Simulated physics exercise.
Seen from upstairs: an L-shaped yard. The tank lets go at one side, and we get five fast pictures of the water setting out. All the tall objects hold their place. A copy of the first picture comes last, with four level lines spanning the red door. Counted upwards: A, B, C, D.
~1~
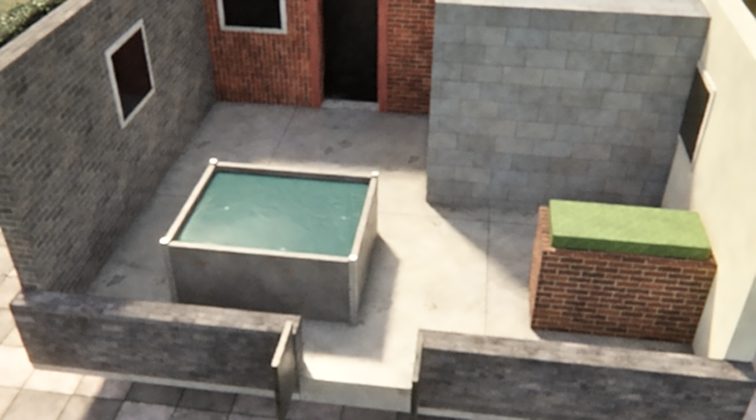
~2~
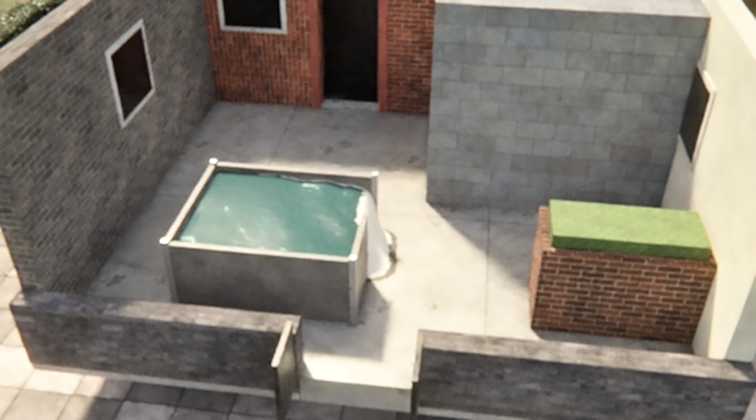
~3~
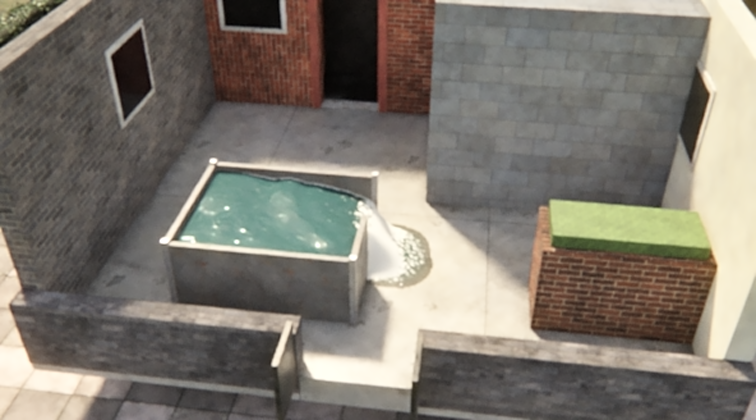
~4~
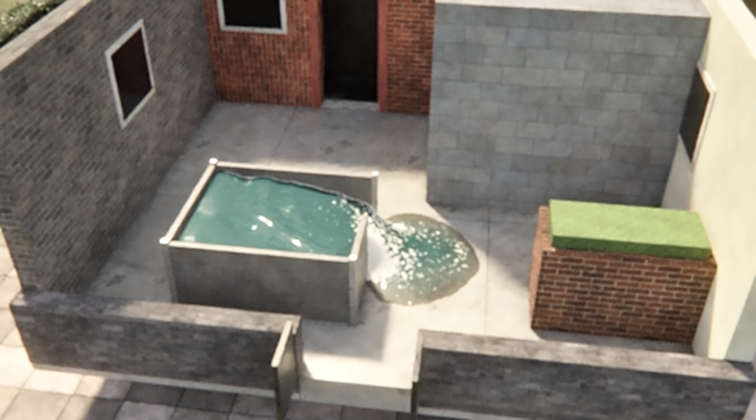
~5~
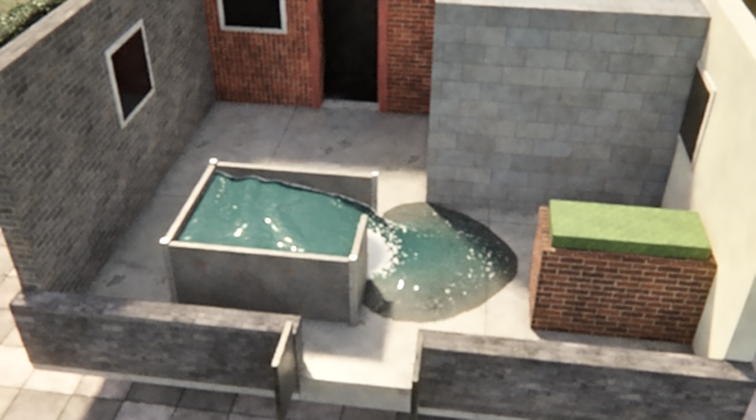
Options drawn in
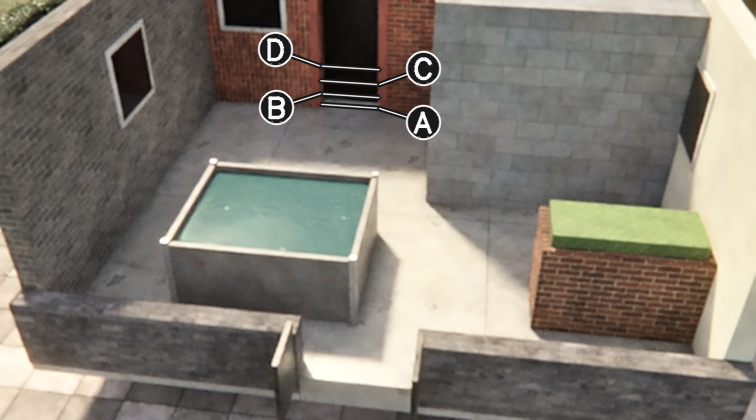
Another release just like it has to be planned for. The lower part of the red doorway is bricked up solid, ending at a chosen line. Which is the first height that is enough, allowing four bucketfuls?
That is line A.
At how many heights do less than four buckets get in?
All of the four.
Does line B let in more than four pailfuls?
No, not at all.
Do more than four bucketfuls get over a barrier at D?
No, that is safe.
In white, A at (350, 106); B at (349, 95); C at (349, 82); D at (349, 67); from the bottom up A, B, C, D.
Choosing A, nothing gets over.
Choosing B, nothing gets over.
Choosing C, nothing gets over.
Choosing D, nothing gets over.
